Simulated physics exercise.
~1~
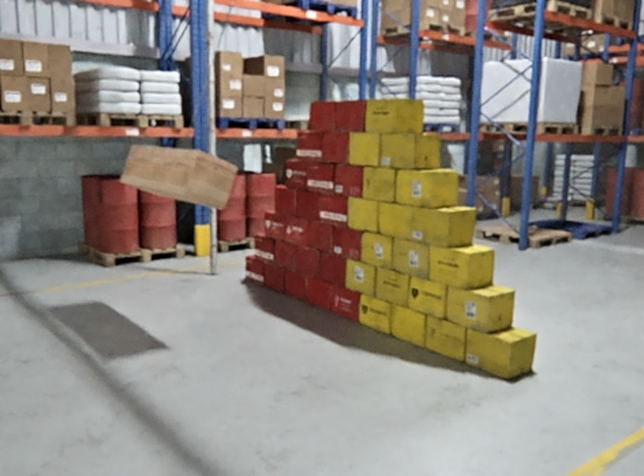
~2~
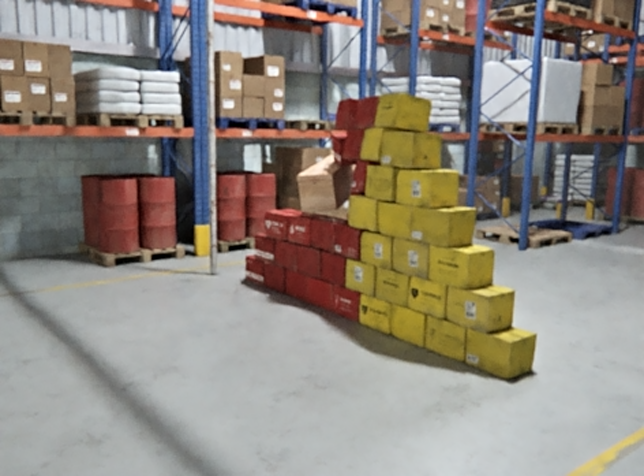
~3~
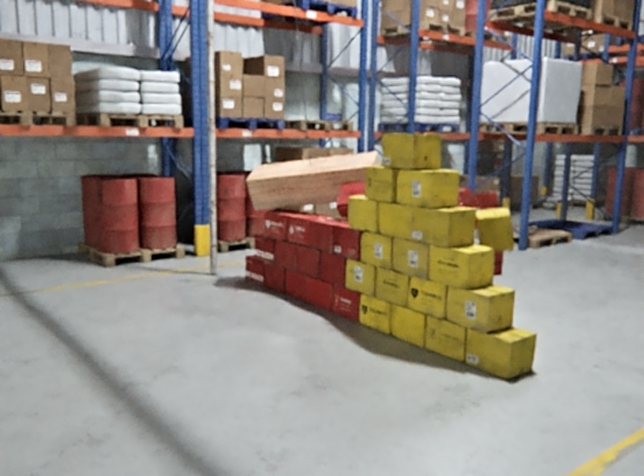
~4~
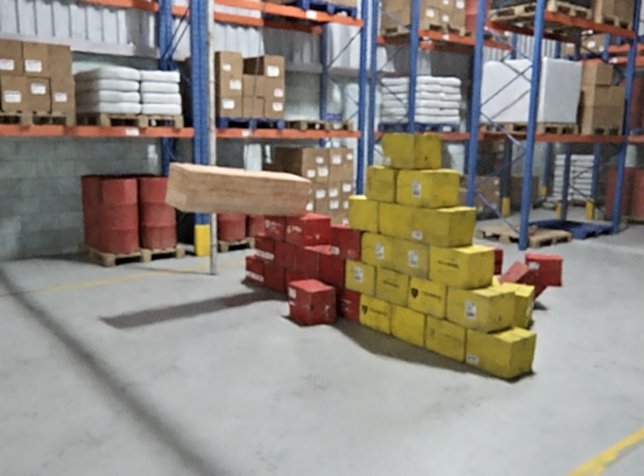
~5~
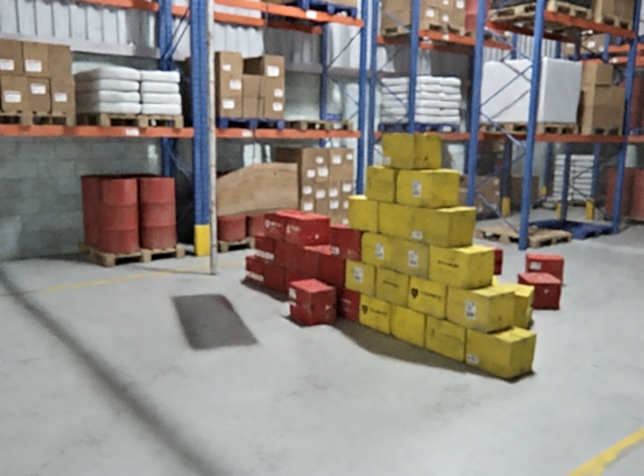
A hanging timber swings into the carton wall, toppling mostly red cartons before swinging back left.
